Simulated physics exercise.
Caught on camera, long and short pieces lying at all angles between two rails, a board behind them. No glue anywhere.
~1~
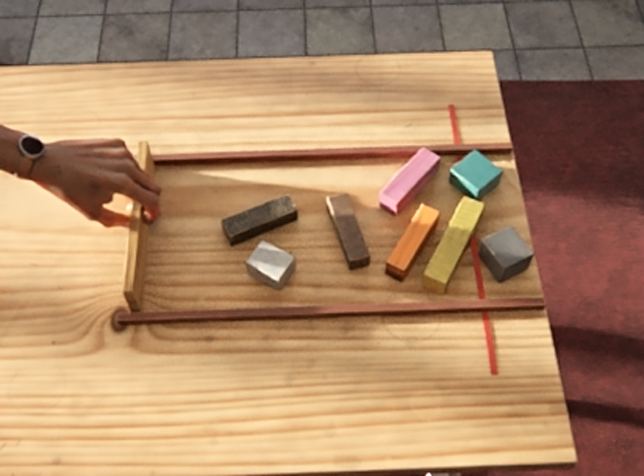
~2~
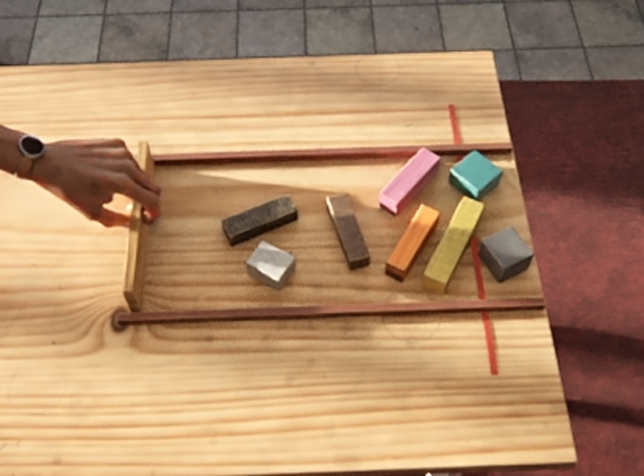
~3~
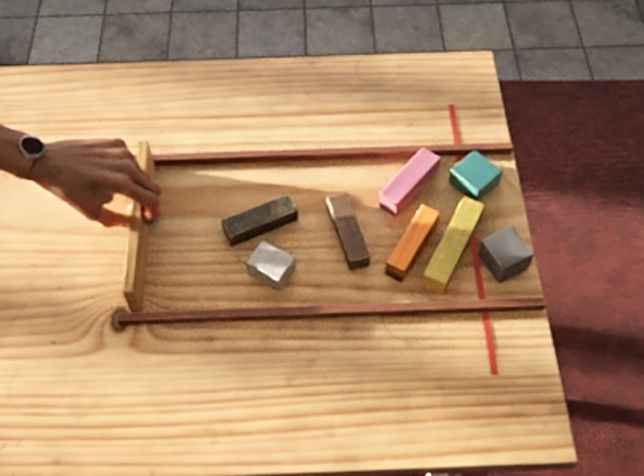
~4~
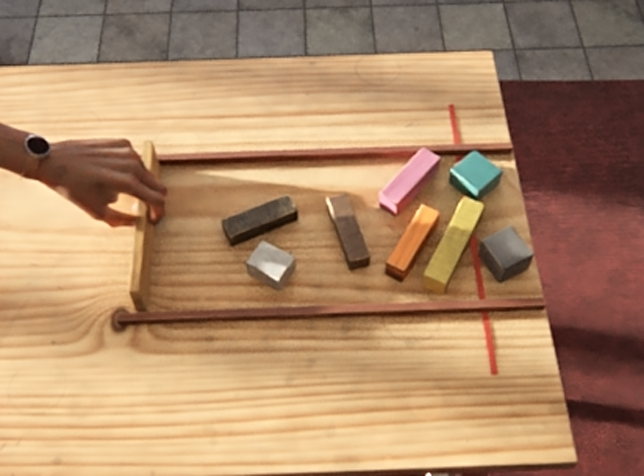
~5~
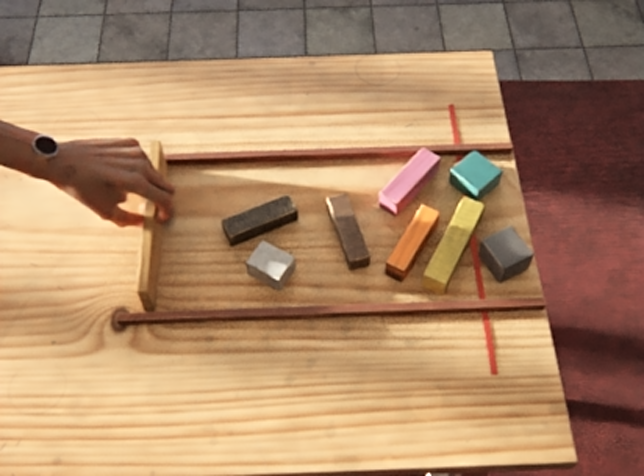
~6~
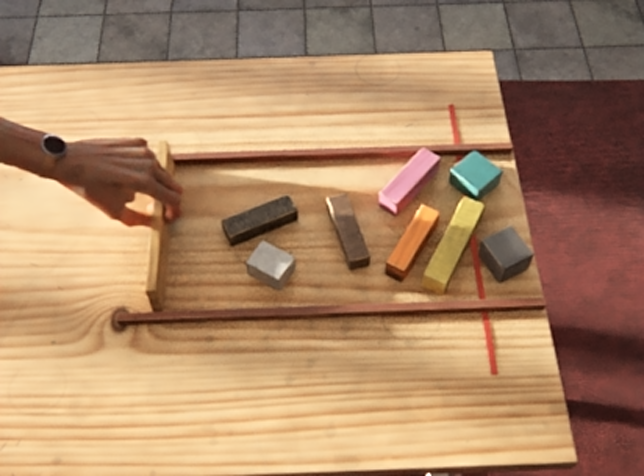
A pale wooden tabletop is seen from above at a slight angle, with grey paving behind it and a dark red surface at the right. Between two brown rails lie a black bar and whitish block at left, a brown bar mid-way, and pink, orange and yellow bars with turquoise and grey blocks near red tape. A watch-wearing hand holds still, then slides the upright board slightly right, touching no pieces.
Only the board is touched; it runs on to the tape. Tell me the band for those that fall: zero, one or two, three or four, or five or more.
In the end the number that fall off is three or four.
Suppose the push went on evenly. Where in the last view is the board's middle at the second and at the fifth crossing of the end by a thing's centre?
Its middle is around (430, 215) and later (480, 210).
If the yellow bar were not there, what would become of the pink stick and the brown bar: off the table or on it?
The pink stick holds on; the brown bar stays on.
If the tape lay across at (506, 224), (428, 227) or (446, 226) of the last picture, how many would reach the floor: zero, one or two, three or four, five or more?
The falls would be five or more; just one or two; one or two.
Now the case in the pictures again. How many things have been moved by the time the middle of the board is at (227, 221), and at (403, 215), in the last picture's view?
At the one place 1, at the other 8.
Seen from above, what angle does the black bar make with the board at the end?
Roughly 0° out of line.
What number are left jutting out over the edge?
The number is 2.
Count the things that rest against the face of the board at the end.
It touches 2.
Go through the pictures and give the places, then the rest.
Grey block (506, 254); turquoise block (476, 176); yellow bar (454, 244); board (140, 224); tape (471, 225), in the first picture.
Turquoise block (475, 177); brown bar (348, 231), in the second picture.
Yellow bar (454, 245); board (140, 224), in the third picture.
Grey block (505, 255); black bar (260, 220), in the fourth picture.
Turquoise block (475, 177); white block (271, 266), in the fifth picture.
Grey block (505, 255); turquoise block (475, 177); yellow bar (454, 245); board (161, 223); tape (471, 225), in the sixth picture.
A little later, none off yet; grey block at rest near (505, 255); turquoise block at rest near (475, 177); yellow bar at rest near (454, 245).
When it is over, the number that fall off is three or four; down, orange stick, yellow bar, turquoise block and grey block.
